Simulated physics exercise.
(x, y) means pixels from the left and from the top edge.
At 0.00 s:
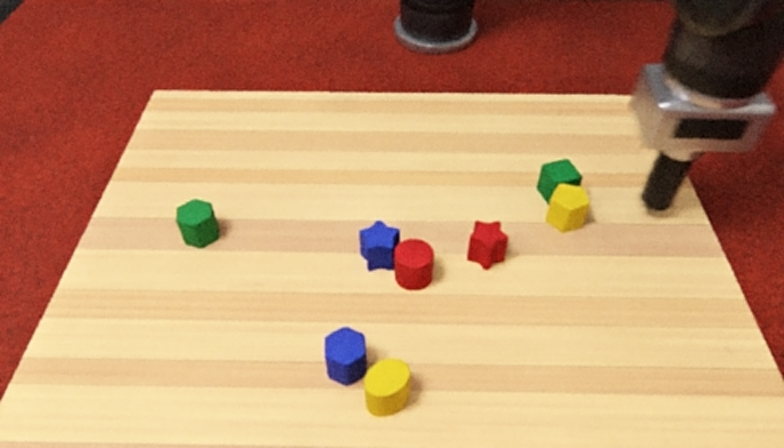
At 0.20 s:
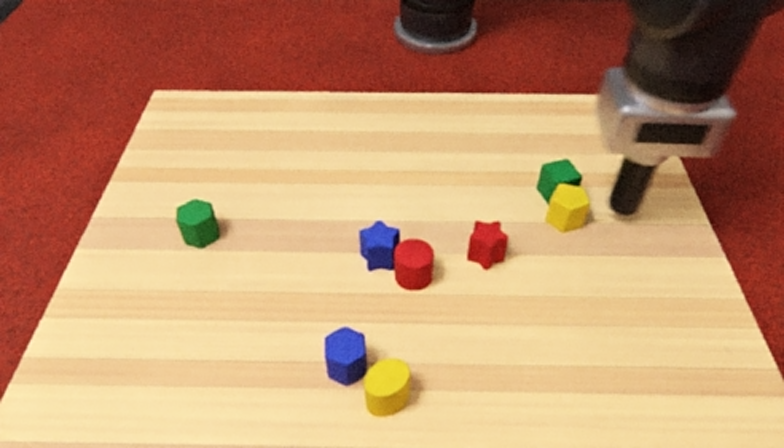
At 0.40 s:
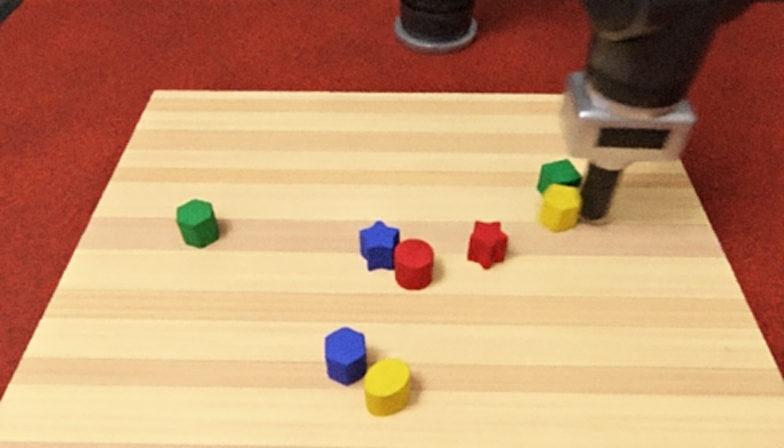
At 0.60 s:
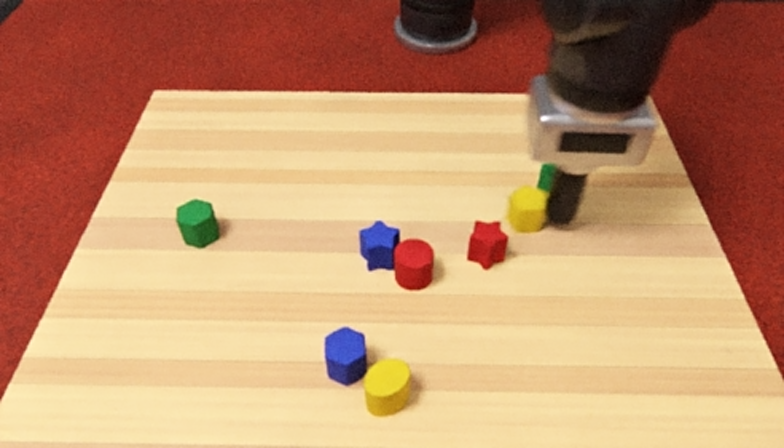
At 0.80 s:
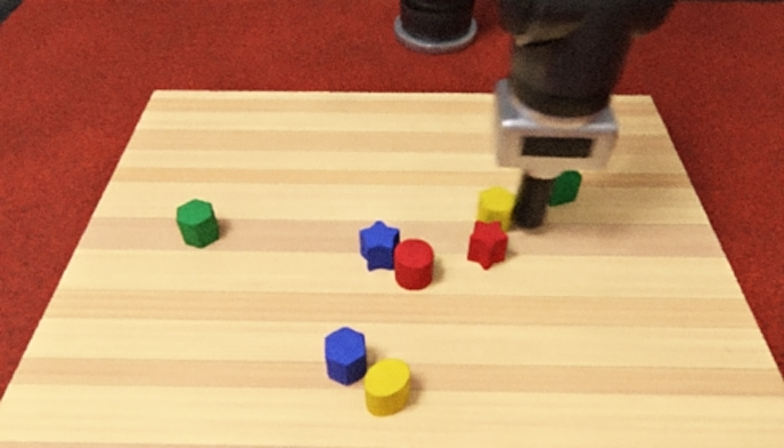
A dark robot arm reaches in at the upper right over a pale striped wooden board on red carpet, seen from above at an angle by a still camera. Green and yellow blocks sit together near its tip, with red and blue ones mid-board, blue and yellow below, and green at left. The arm sweeps left, meets the yellow block and pushes it left, away from the green one, beside the red star.
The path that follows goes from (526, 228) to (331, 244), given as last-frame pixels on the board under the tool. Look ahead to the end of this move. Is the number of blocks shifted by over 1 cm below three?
The answer is yes.
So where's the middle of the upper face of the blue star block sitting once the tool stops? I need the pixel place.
In the picture, it is at (360, 244).
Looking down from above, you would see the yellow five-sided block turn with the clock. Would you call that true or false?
The statement is true.
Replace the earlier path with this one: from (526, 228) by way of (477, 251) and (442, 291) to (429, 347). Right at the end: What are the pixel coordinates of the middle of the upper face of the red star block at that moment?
The red star block ends near (431, 357).
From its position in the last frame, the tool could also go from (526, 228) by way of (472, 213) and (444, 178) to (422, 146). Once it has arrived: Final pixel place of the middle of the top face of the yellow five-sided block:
My best guess is (436, 189).
On the path given first. One third of the way, tool (461, 224); yellow five-sided block (442, 191), turned 35° clockwise.
Two thirds of the way, tool (396, 229); yellow five-sided block (435, 189), turned 55° clockwise.
At the end, tool (329, 234); blue star block (360, 244), turned 45° anticlockwise; red star block still; yellow five-sided block (435, 189), turned 55° clockwise.
